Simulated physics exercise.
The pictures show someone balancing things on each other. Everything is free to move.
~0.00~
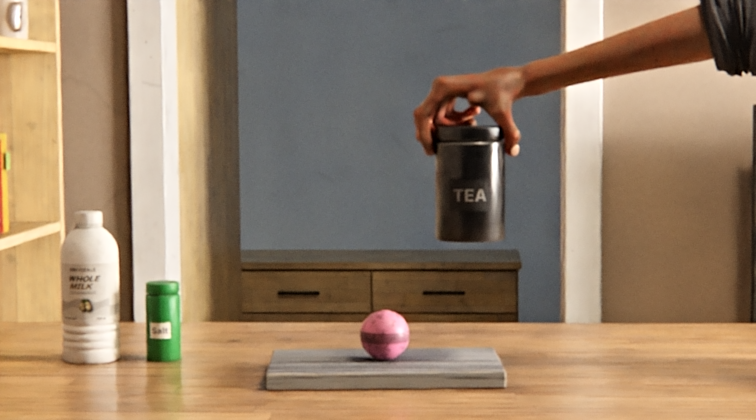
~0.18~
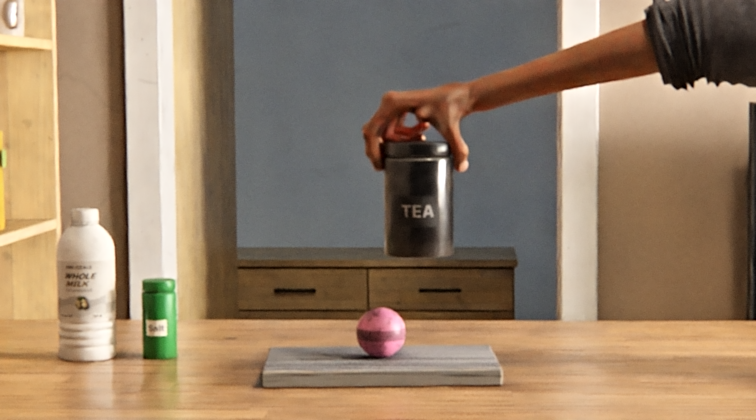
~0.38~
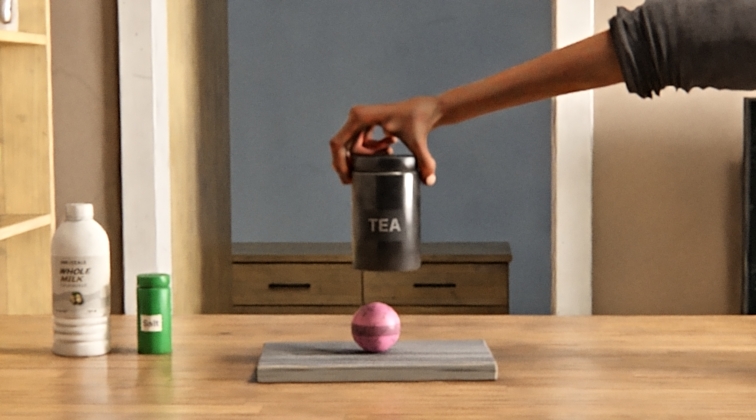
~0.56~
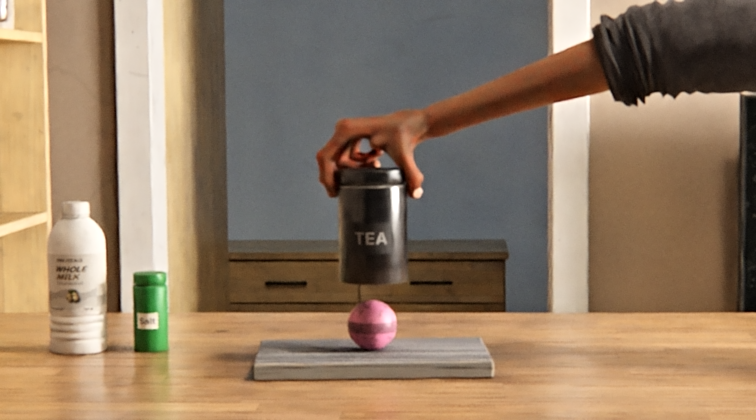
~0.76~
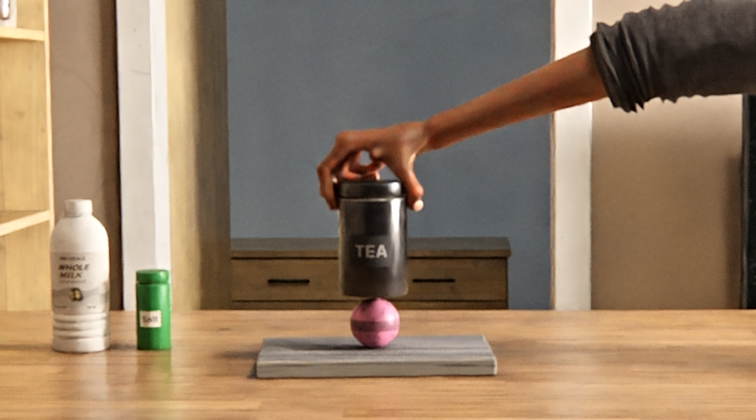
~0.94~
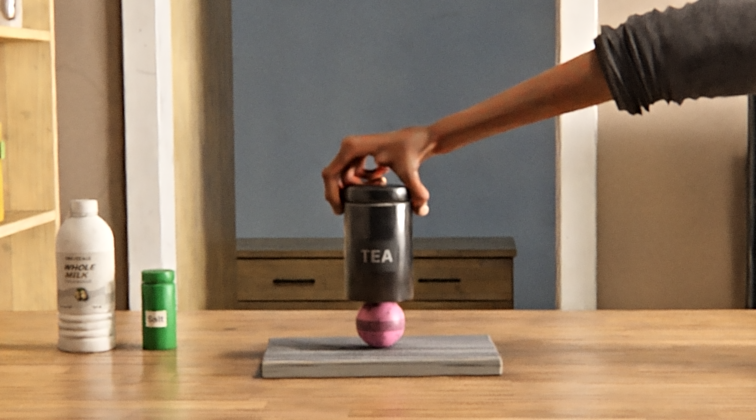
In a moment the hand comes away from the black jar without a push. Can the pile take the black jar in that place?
As it turns out, it comes apart.
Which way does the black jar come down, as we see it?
To the left.
After 1.64 s, black jar turned 52° from how it was put near (319, 262).
After 1.84 s, black jar now fallen.
In the end (3.9 s), fallen, black jar; the other 4 unmoved. At the end, from the last picture's camera, black jar near (283, 315). The pile gives way.
